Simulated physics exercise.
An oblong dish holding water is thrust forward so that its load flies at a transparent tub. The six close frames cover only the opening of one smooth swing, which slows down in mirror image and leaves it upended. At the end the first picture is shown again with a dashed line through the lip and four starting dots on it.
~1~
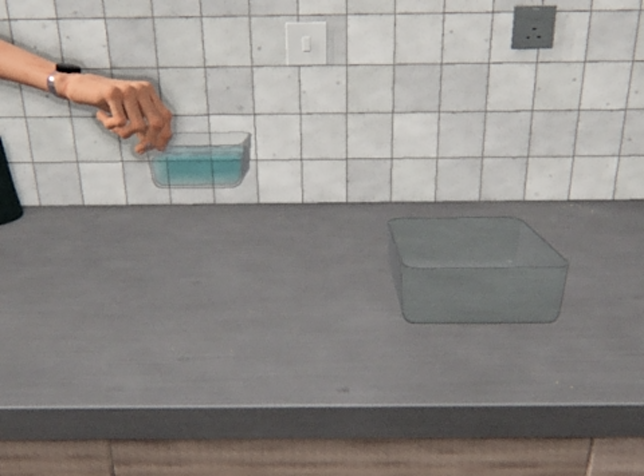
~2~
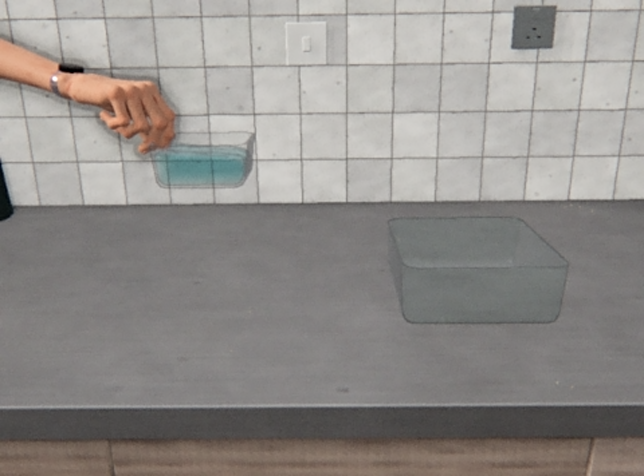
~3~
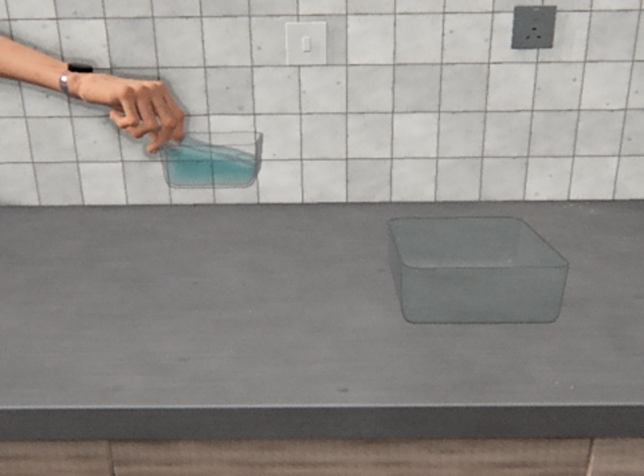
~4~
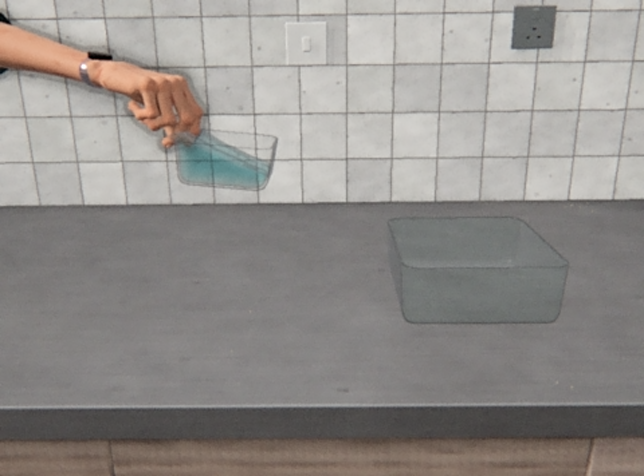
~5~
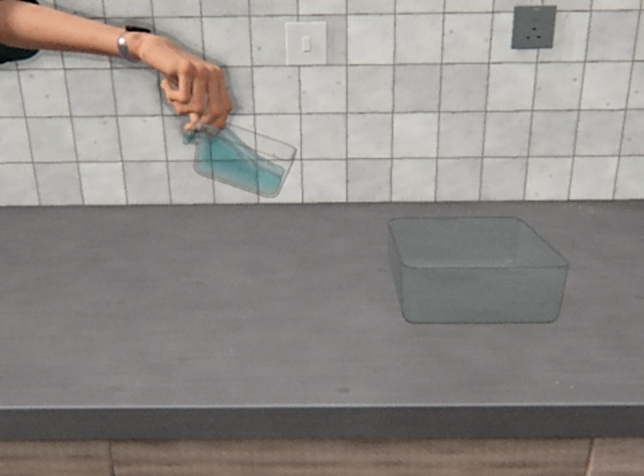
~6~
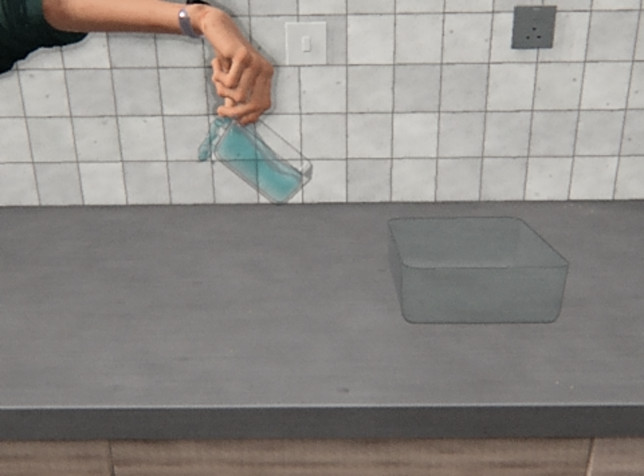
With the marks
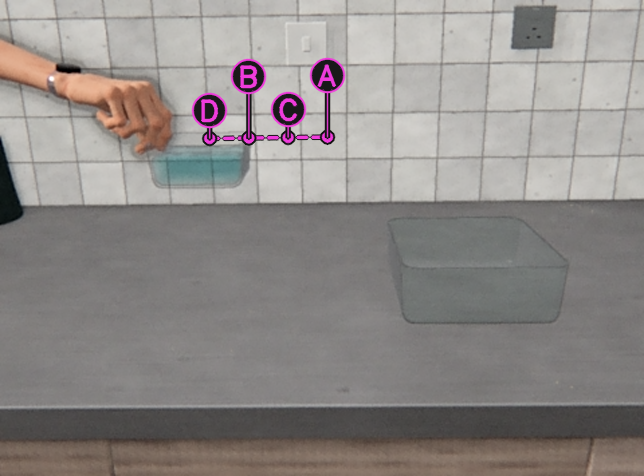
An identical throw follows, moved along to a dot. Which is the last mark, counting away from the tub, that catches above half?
Place C just does it.
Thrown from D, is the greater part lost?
Yes, it does.
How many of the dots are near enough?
Two of the four.
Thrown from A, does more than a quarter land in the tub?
Yes, clearly.
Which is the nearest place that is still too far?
Here it is place B.
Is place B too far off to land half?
Yes, it does.
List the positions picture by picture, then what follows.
Upright, lip at (245, 138); tub from (401, 321) to (558, 320); nothing has left yet.
Upright, lip at (248, 138); nothing has left yet.
Upright, lip at (258, 138); nothing has left yet.
Tipped about 6°, lip at (273, 142); water is over the rim, down to (179, 136).
Tipped about 20°, lip at (294, 154); water is over the rim, down to (195, 146).
Tipped about 40°, lip at (311, 170); water is over the rim, down to (211, 169).
On the marked copy, A at (327, 137); B at (248, 138); C at (288, 137); D at (209, 138).
With A, about 80 % lands in the tub, 8 % falls short and 11 % goes beside or beyond.
With B, about 29 % lands in the tub, 63 % falls short and 8 % goes beside or beyond.
With C, about 64 % lands in the tub, 24 % falls short and 12 % goes beside or beyond.
With D, about 0 % lands in the tub, 97 % falls short and 3 % goes beside or beyond.
